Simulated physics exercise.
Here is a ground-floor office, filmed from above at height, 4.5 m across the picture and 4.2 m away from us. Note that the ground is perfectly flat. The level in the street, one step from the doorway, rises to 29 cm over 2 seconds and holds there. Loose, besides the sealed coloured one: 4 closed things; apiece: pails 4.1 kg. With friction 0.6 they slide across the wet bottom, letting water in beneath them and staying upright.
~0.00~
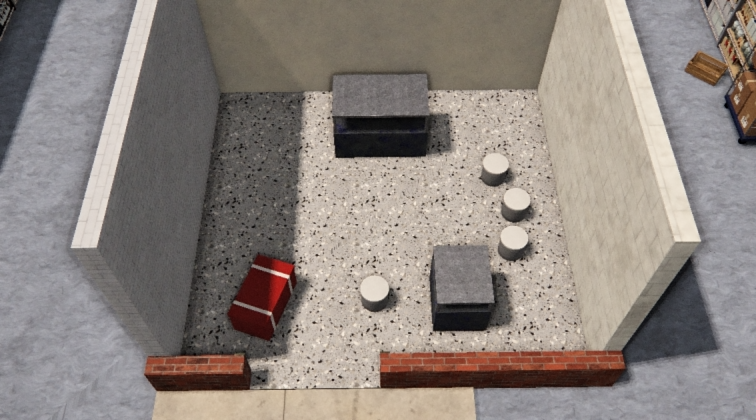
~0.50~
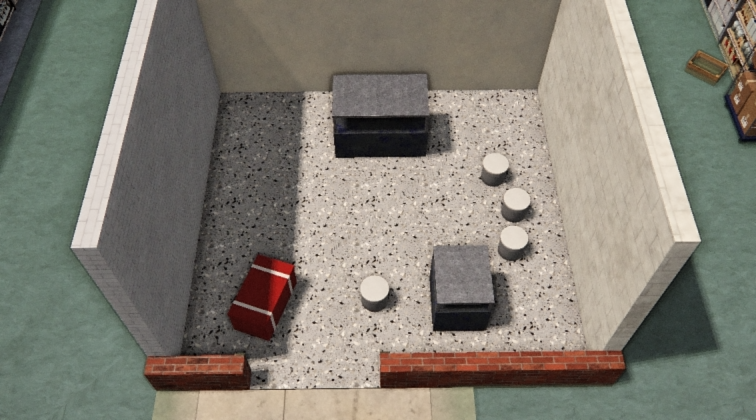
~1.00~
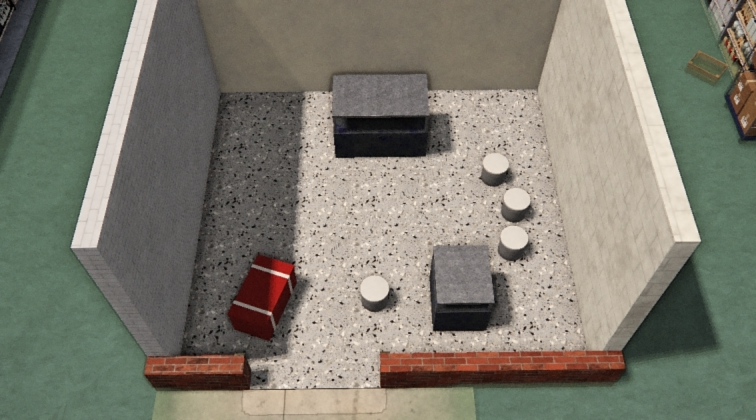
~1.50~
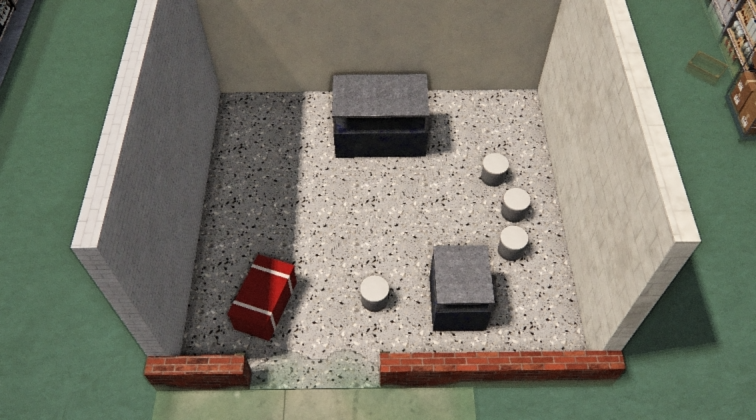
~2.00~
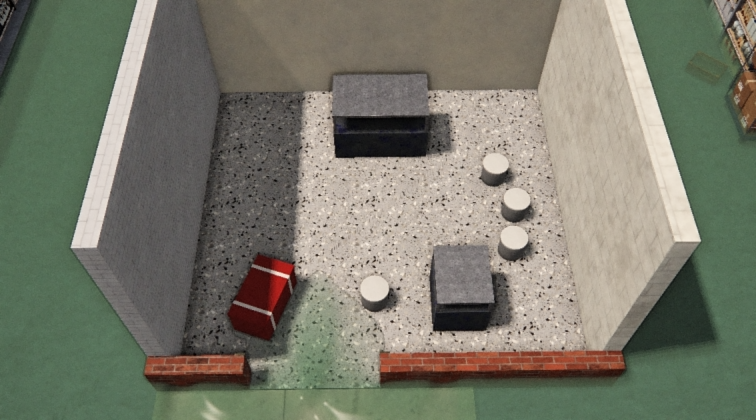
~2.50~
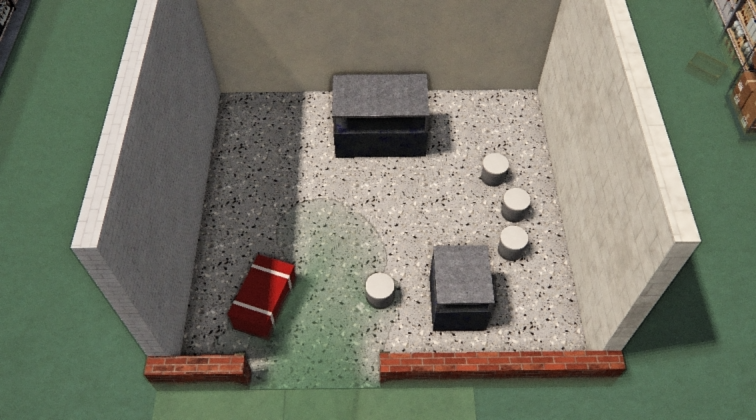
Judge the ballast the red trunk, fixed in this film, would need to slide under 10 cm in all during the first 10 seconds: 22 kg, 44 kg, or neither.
Judgement: Neither amount suffices.
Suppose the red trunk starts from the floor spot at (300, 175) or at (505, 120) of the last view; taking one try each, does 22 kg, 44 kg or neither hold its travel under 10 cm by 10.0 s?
Note, in order: None OK; none OK.
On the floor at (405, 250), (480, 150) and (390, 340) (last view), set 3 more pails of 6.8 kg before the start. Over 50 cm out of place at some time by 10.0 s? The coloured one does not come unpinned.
Listed in turn, they go over the bar, over the bar, beneath the bar.
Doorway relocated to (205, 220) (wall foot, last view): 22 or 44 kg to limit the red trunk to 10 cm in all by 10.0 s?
Both fall short.
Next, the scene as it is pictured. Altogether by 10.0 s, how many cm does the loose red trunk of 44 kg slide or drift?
Roughly 150 centimetres.
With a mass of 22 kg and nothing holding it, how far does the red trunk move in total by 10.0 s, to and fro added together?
Path length near 150 cm.
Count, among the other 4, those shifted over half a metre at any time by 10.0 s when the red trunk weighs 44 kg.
I get 4.
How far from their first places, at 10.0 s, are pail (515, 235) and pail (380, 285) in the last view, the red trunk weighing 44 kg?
Shifts: 50 cm / 100 cm.
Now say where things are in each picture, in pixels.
The first frame shows the red trunk at (261, 289) rests on the ground; water covers 0.0 m2; 0 of 5 have shifted.
The second frame shows the red trunk at (261, 289), on the bottom; 0.0 m2 under water; 0 of 5 have shifted.
The third frame shows the red trunk at (261, 289) rests on the ground; 0.0 m2 under water; 0 of 5 have shifted.
The fourth frame shows the red trunk at (261, 289) rests on the ground; 0.2 m2 under water; 0 of 5 have shifted.
The fifth frame shows the red trunk at (261, 289) rests on the ground; 1.2 m2 under water; 0 of 5 have shifted.
The sixth frame shows the red trunk at (261, 289) rests on the ground; water covers 2.6 m2; 1 of 5 have shifted.
After 3.5 s the red trunk would be 71 cm from its start with 22 kg and 59 cm from its start with 44 kg; 6 cm of water round it then.
After 4.5 s the red trunk would be 71 cm from its start with 22 kg and 67 cm from its start with 44 kg; 6 cm of water round it then.
After 7.0 s the red trunk would be 71 cm from its start with 22 kg and 67 cm from its start with 44 kg; 8 cm of water round it then.
After 10.0 s the red trunk would be 41 cm from its start with 22 kg and 47 cm from its start with 44 kg; 16 cm of water round it then.
